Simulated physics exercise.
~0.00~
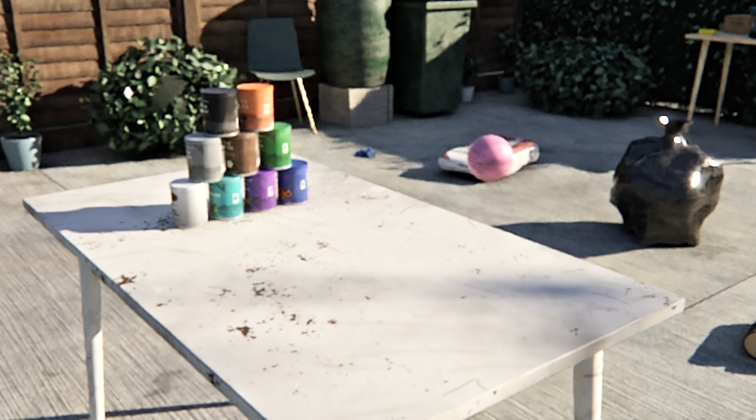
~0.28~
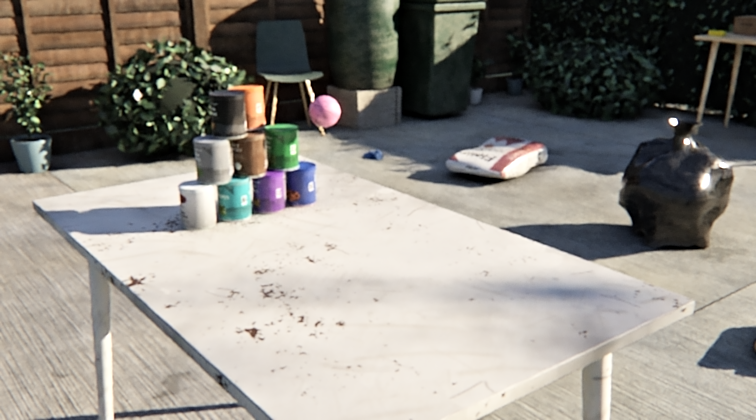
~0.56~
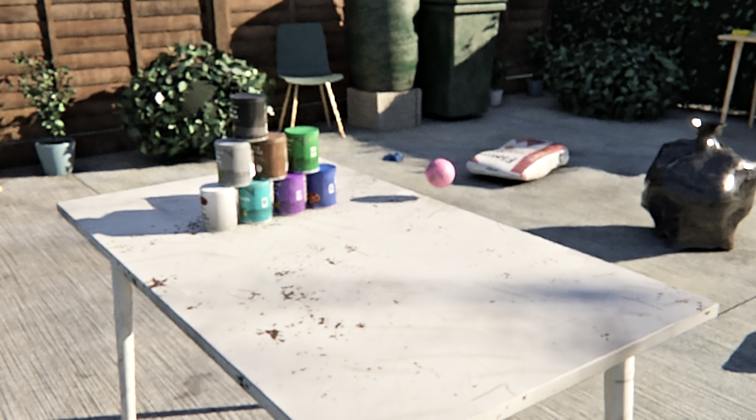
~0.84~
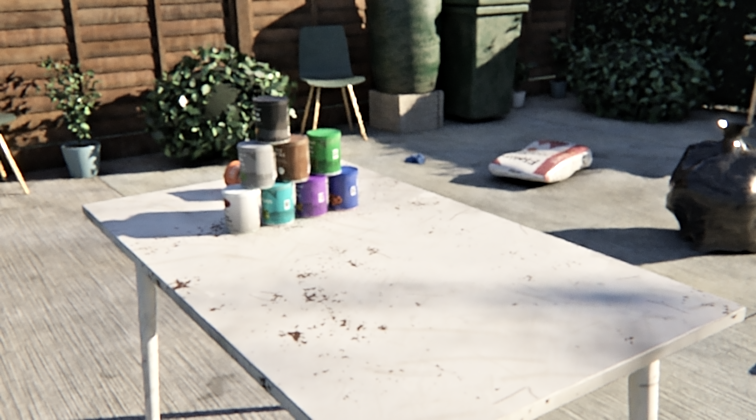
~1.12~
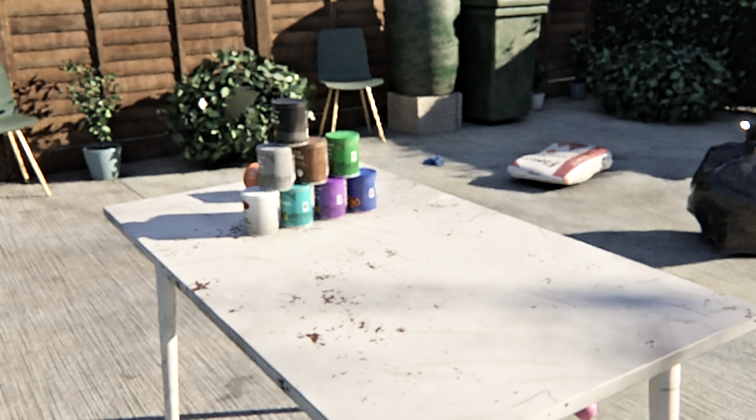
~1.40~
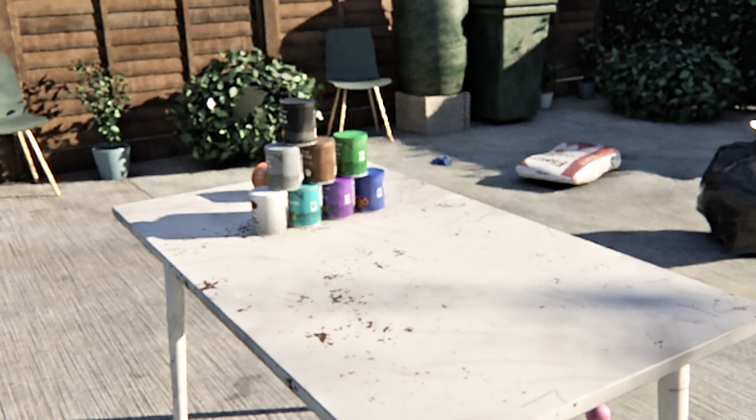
A sunlit paved yard with a wooden fence and bushes is seen from slightly above a pale, stained table, the view panning a little left. Coloured tins stand stacked near its far left corner, with black and orange on top, grey, brown and green beneath, and white, turquoise, purple and blue below. A pink ball flies in from the right and reaches the top of the stack, and the orange tin tips. The ball bounces back to the right and drops beyond the table. The orange tin ends lying behind the pile, the others still stacked.
